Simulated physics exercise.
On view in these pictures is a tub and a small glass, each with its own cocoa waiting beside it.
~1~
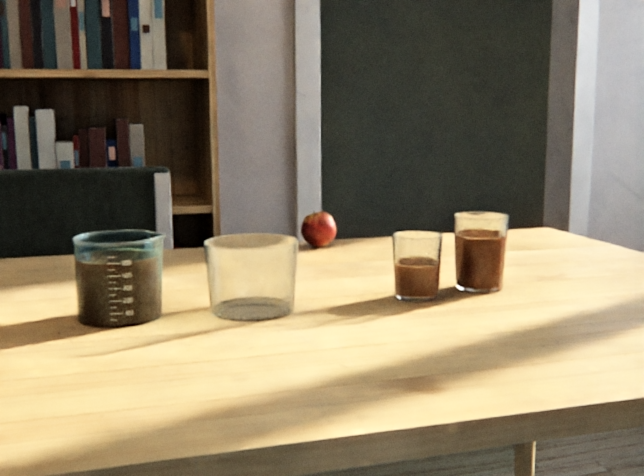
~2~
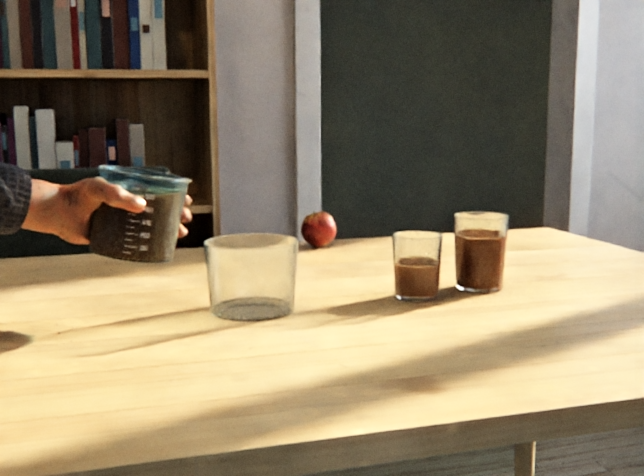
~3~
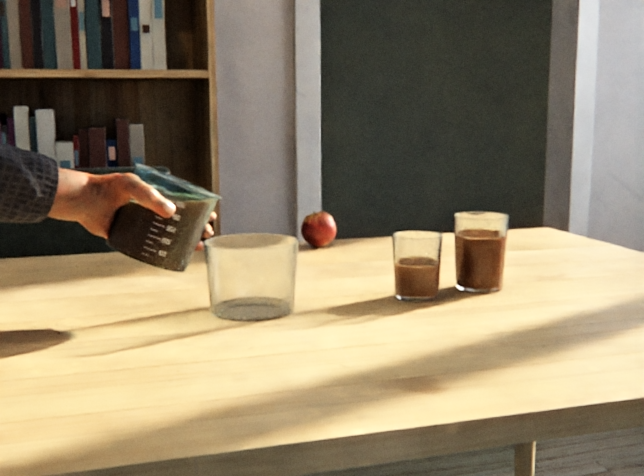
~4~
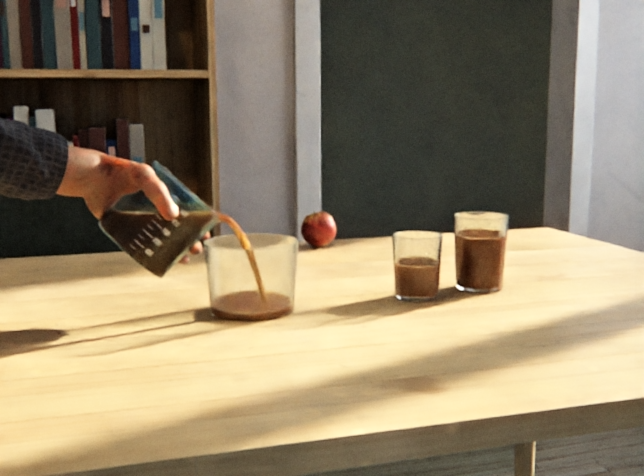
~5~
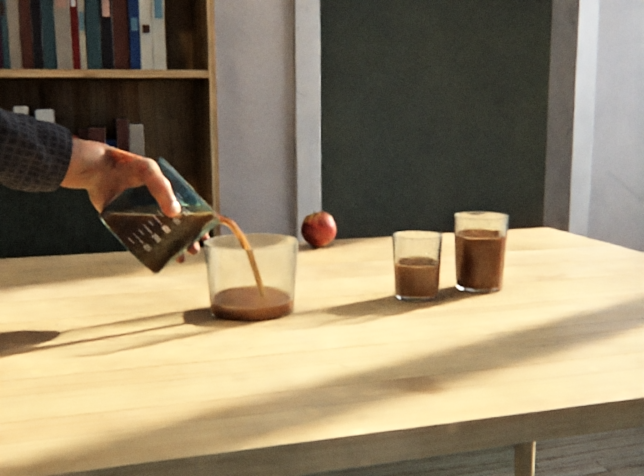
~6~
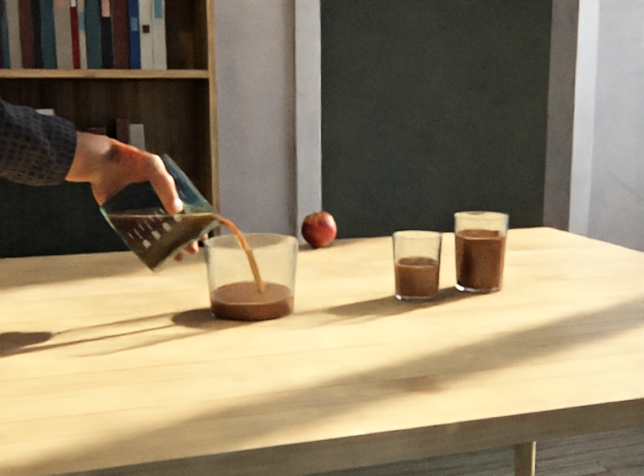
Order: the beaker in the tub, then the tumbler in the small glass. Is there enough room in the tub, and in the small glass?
Room check - the tub: Yes, enough room; the small glass: No, too little room.
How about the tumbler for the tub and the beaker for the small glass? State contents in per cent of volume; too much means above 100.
Roughly 30 per cent first, then roughly 310 per cent.
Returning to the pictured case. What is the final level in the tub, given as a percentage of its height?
Level: Some 70 %.
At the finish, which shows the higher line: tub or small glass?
The level ends higher in the right one.
Shortly, the tub is about half full.
Then, the tub is about two thirds full.
At the finish, the tub is about two thirds full; the small glass is full to the brim, some went over its rim.
